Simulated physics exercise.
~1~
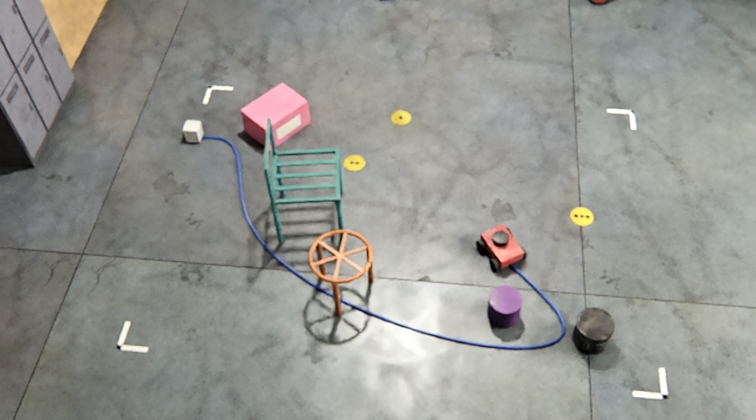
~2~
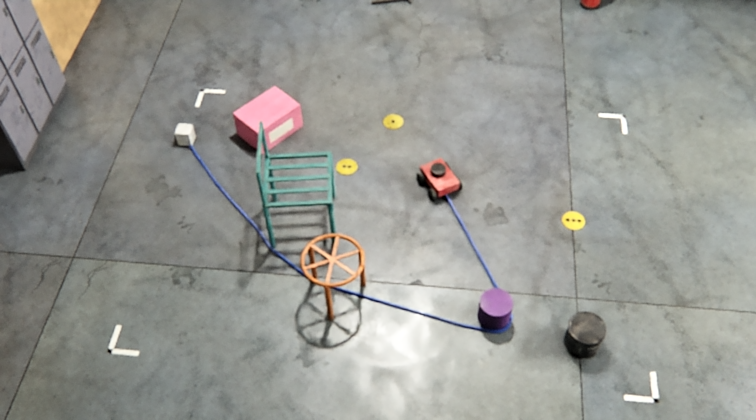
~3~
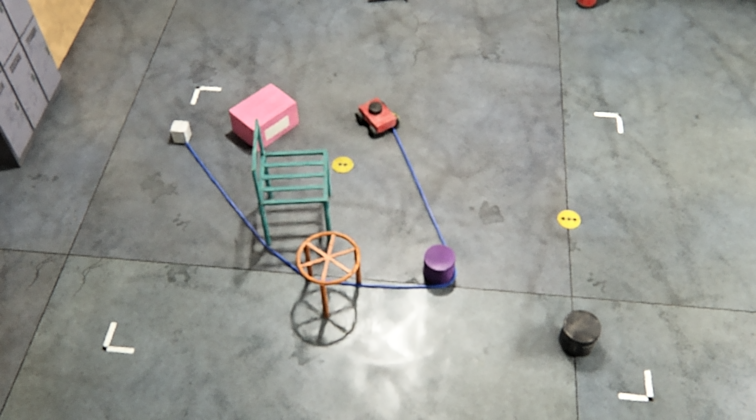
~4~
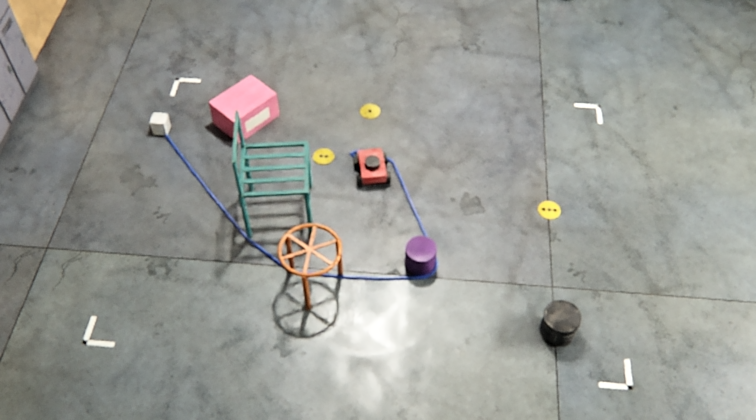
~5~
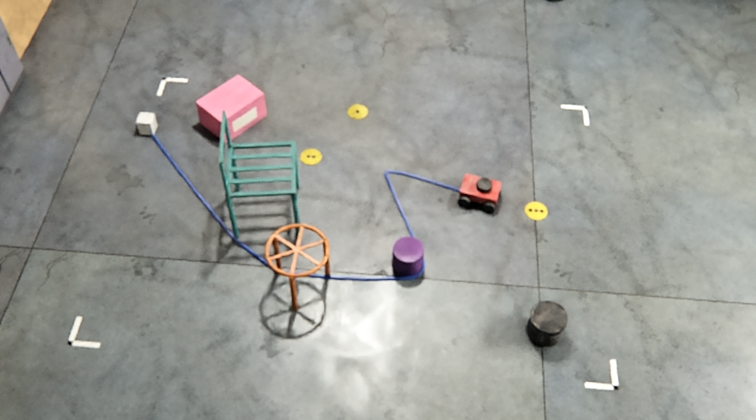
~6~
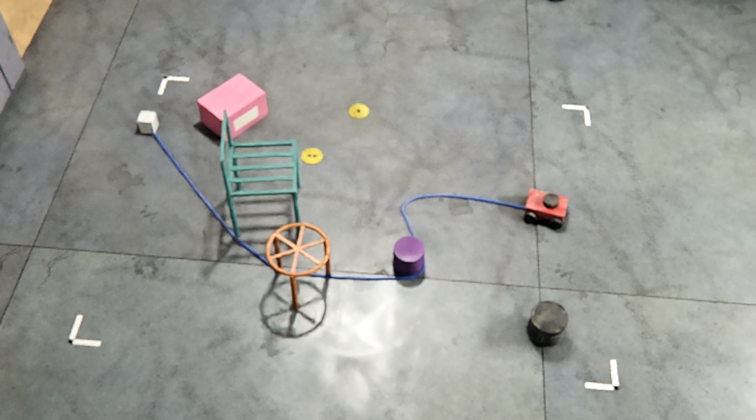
A grey workshop floor with tape corners and yellow dotted marks is seen from high above. A pink box, teal chair and orange stool stand left of centre, with a purple tub and black bucket to the right. A small red cart trails a blue lead from a white block at upper left, around the tub. The cart drives up and left, and the tightening lead drags the tub a short way up and left. The cart then turns back, moving down and then right, its lead slackening. It stops at the right-hand yellow mark, the bucket still in place.
